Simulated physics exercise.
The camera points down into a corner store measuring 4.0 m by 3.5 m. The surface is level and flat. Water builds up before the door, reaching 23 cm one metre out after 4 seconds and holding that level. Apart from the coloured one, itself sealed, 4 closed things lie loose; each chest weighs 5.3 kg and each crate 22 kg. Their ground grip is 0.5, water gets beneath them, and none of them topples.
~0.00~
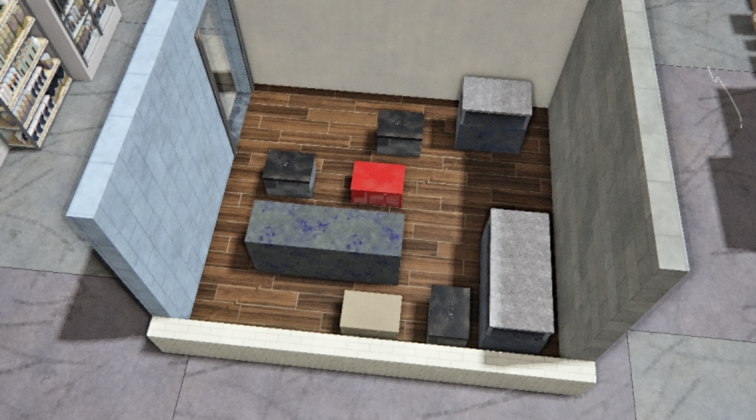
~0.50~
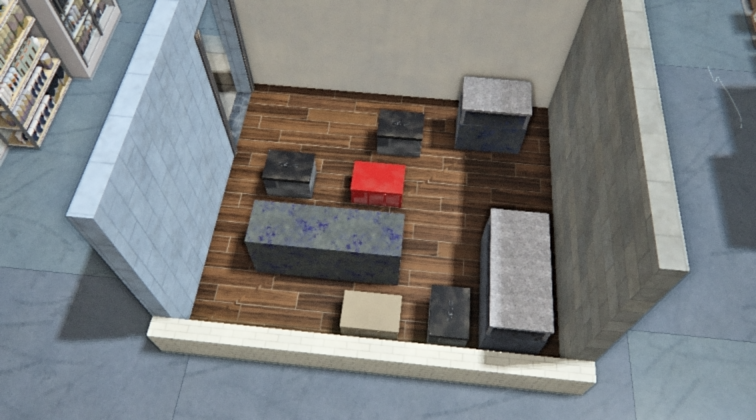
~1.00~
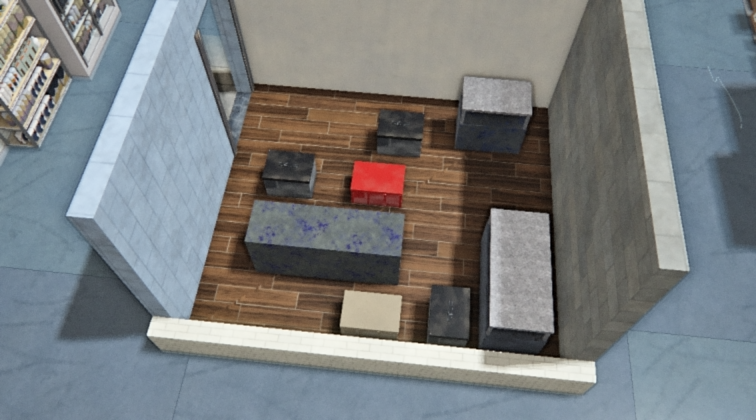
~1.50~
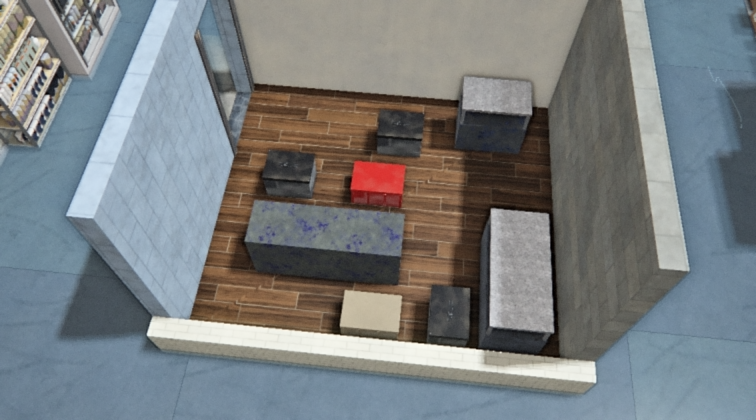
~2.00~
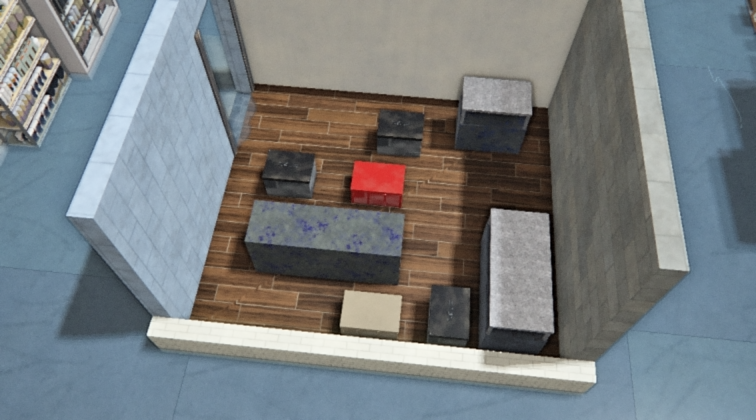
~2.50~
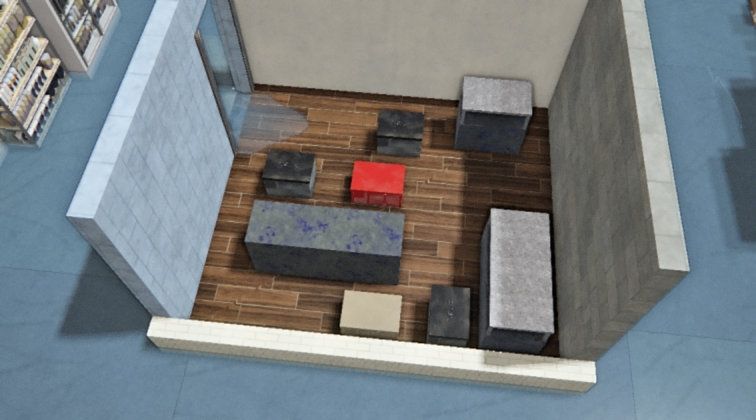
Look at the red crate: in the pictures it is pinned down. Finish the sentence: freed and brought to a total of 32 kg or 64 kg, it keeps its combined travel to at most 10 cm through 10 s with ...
It does so with the lower total already.
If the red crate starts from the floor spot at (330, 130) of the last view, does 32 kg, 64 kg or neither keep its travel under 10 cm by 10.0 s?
Well, must use the heavier.
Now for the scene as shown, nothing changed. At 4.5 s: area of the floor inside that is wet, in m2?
At that time the wet patch spans about 5.5 m2.
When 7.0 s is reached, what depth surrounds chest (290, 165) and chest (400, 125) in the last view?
Depths: Near 3 cm, then near 11 cm.
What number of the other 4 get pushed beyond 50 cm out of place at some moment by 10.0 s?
Total: 2.
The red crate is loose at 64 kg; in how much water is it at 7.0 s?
Depth: Approx. 5 cm.
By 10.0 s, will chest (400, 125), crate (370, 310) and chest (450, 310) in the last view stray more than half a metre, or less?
In order, the three come out above, beneath and beneath.
After 3.5 s the red crate would be 0 cm from its start with 32 kg and 0 cm from its start with 64 kg; 0 cm of water round it then.
After 4.5 s the red crate would be 0 cm from its start with 32 kg and 0 cm from its start with 64 kg; 4 cm of water round it then.
After 7.0 s the red crate would be 0 cm from its start with 32 kg and 0 cm from its start with 64 kg; 5 cm of water round it then.
After 10.0 s the red crate would be 0 cm from its start with 32 kg and 0 cm from its start with 64 kg; 9 cm of water round it then.
